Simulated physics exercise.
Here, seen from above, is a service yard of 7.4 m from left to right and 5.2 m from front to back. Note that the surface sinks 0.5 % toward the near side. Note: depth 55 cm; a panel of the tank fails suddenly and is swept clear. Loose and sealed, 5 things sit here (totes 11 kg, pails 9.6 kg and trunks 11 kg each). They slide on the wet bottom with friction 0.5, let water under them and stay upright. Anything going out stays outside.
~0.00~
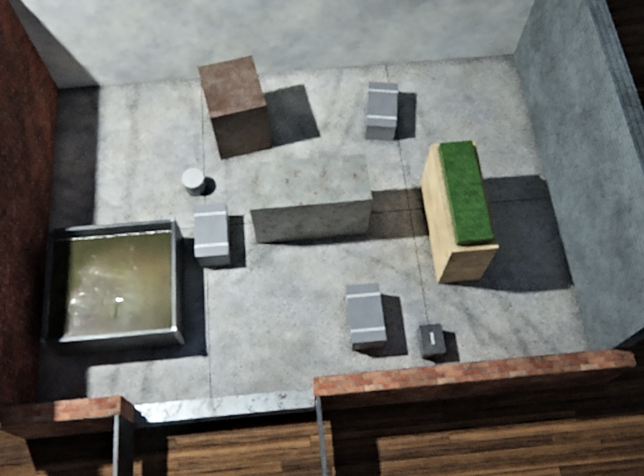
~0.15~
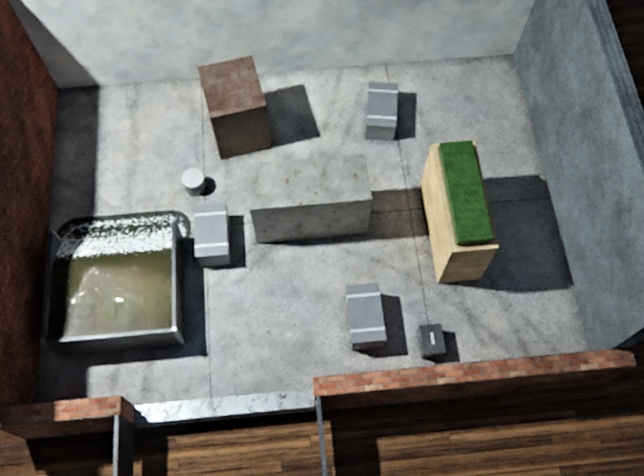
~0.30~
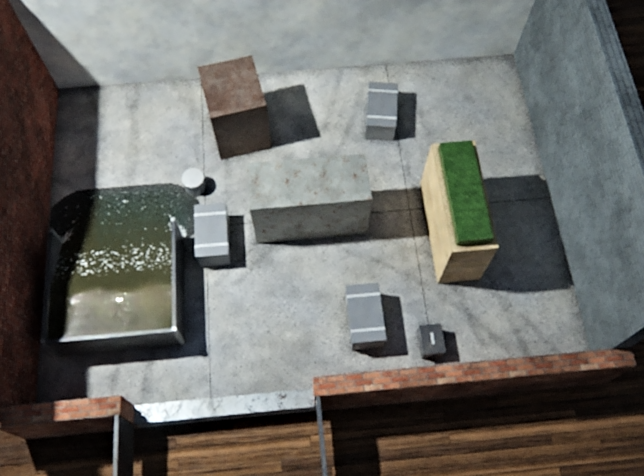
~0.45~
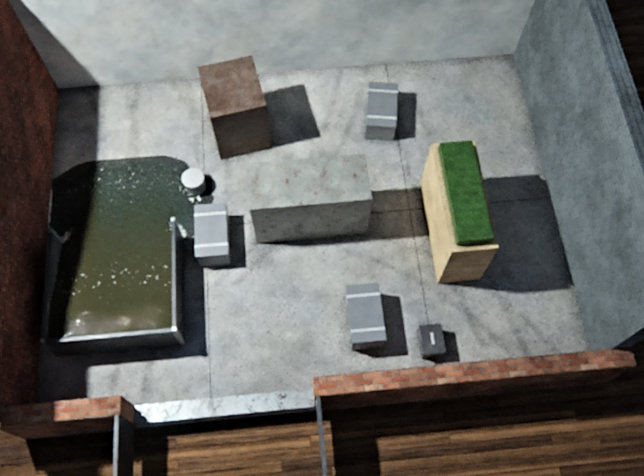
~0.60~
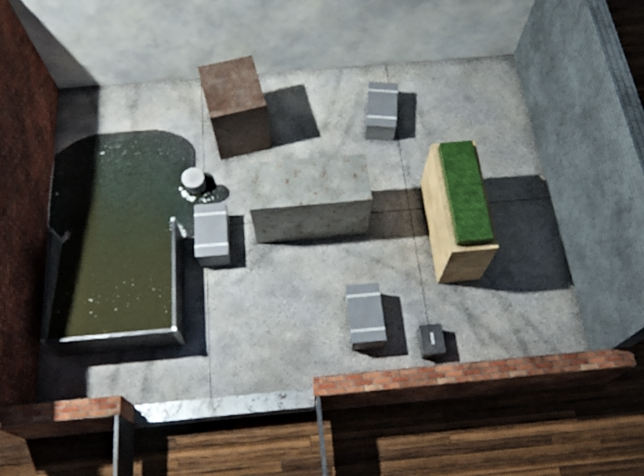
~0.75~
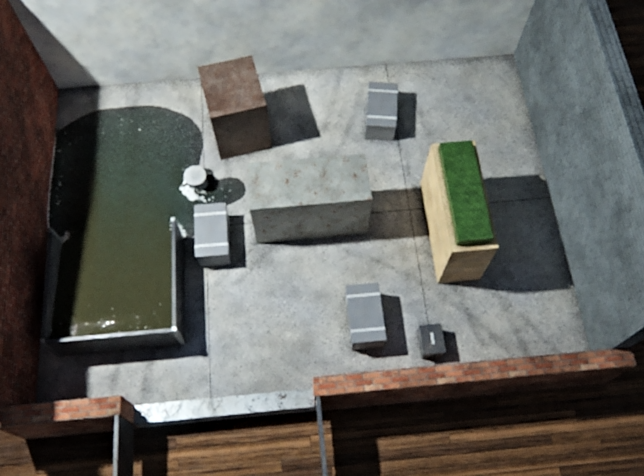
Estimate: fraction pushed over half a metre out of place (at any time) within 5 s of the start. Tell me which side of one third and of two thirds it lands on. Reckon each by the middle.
It lands between one third and two thirds.
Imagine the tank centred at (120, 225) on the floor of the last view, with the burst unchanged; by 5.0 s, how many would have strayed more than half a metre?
That gives 3 of them.
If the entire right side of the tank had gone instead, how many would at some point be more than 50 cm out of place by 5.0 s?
Then the count would be 4.
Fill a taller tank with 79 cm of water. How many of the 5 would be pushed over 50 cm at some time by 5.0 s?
That would make 3 of them.
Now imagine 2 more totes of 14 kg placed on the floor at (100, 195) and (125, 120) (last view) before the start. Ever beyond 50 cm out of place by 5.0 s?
Above, above.
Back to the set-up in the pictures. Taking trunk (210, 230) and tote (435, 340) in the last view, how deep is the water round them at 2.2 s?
Close to 0 and 0 centimetres.
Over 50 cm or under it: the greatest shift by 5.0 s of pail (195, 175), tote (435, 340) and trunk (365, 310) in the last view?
Result, in order: Overshooting / undershooting / undershooting.
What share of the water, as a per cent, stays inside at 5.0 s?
100 % or so.
After 1.1 s 0 of 5 are over 50 cm from their spots; 0 afloat.
After 2.2 s 0 of 5 are over 50 cm from their spots; 0 afloat.
After 3.5 s 1 of 5 are over 50 cm from their spots; 0 afloat.
After 5.0 s 3 of 5 are over 50 cm from their spots, and 3 have been at some point; 0 afloat.
